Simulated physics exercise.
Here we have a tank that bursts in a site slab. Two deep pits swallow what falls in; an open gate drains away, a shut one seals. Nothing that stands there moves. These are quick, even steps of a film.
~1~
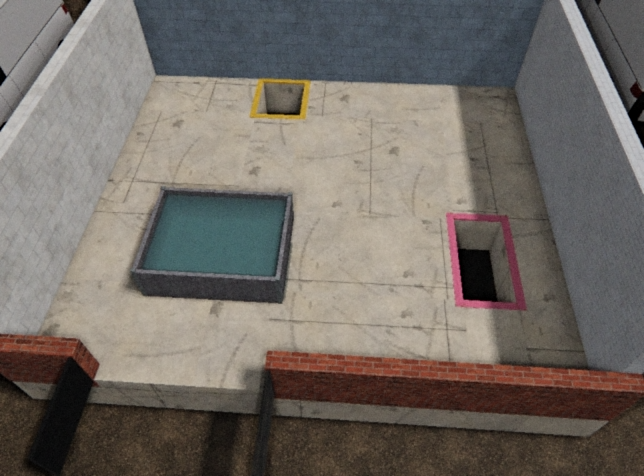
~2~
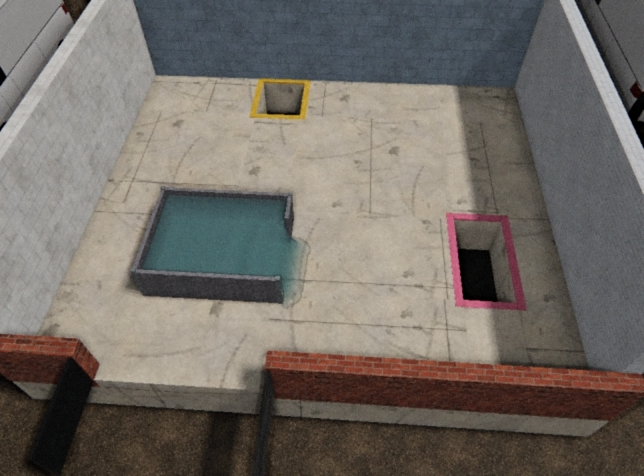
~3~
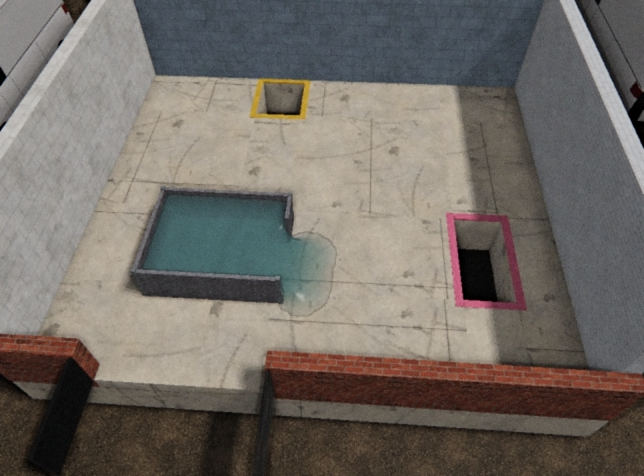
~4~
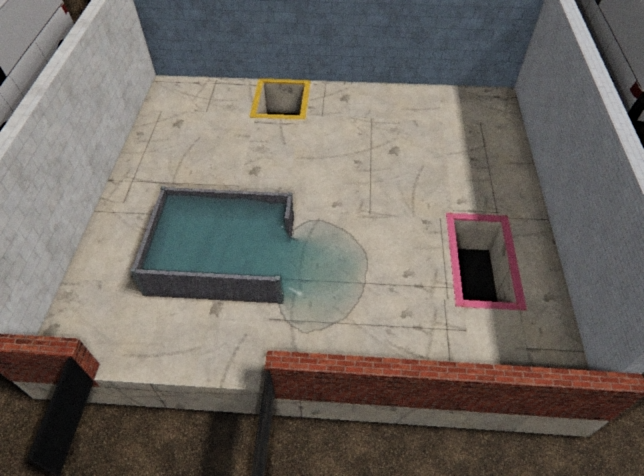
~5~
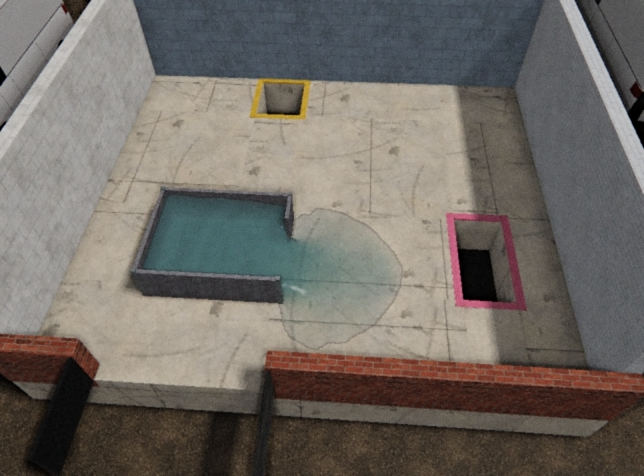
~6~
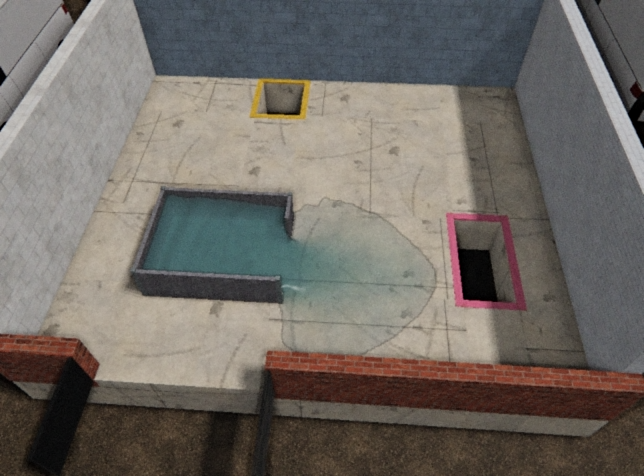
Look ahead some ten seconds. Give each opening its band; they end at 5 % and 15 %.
In the end: The gate takes less than 5 %; the yellow pit takes less than 5 %; the pink pit takes more than 15 %.
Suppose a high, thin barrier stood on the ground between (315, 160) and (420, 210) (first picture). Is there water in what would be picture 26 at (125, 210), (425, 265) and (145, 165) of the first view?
In that order: Dry, under water, clear.
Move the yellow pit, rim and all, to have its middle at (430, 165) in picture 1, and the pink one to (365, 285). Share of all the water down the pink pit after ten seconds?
In per cent: Pink 75.
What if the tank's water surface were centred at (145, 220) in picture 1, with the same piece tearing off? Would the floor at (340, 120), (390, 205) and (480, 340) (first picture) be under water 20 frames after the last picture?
As listed: No water, awash, awash.
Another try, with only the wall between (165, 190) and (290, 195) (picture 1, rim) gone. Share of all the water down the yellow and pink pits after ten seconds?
Parts in a hundred: Yellow 40, pink 2.
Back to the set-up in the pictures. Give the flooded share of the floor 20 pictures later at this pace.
Some 30 per cent.
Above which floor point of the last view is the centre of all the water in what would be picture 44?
Around (375, 247).
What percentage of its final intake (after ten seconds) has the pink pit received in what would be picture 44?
Near 70 in a hundred.
A moment on, water covers 20 % of the floor; the gate 0 %, the yellow pit 0 %, the pink pit 3 %.
Next, water covers 25 % of the floor; the gate 0 %, the yellow pit 0 %, the pink pit 10 %.
Then, water covers 30 % of the floor; the gate 0 %, the yellow pit 0 %, the pink pit 19 %.
Later, water covers 40 % of the floor; the gate 0 %, the yellow pit 0 %, the pink pit 34 %.
In the end, water covers 50 % of the floor; the gate 0 %, the yellow pit 2 %, the pink pit 46 %.
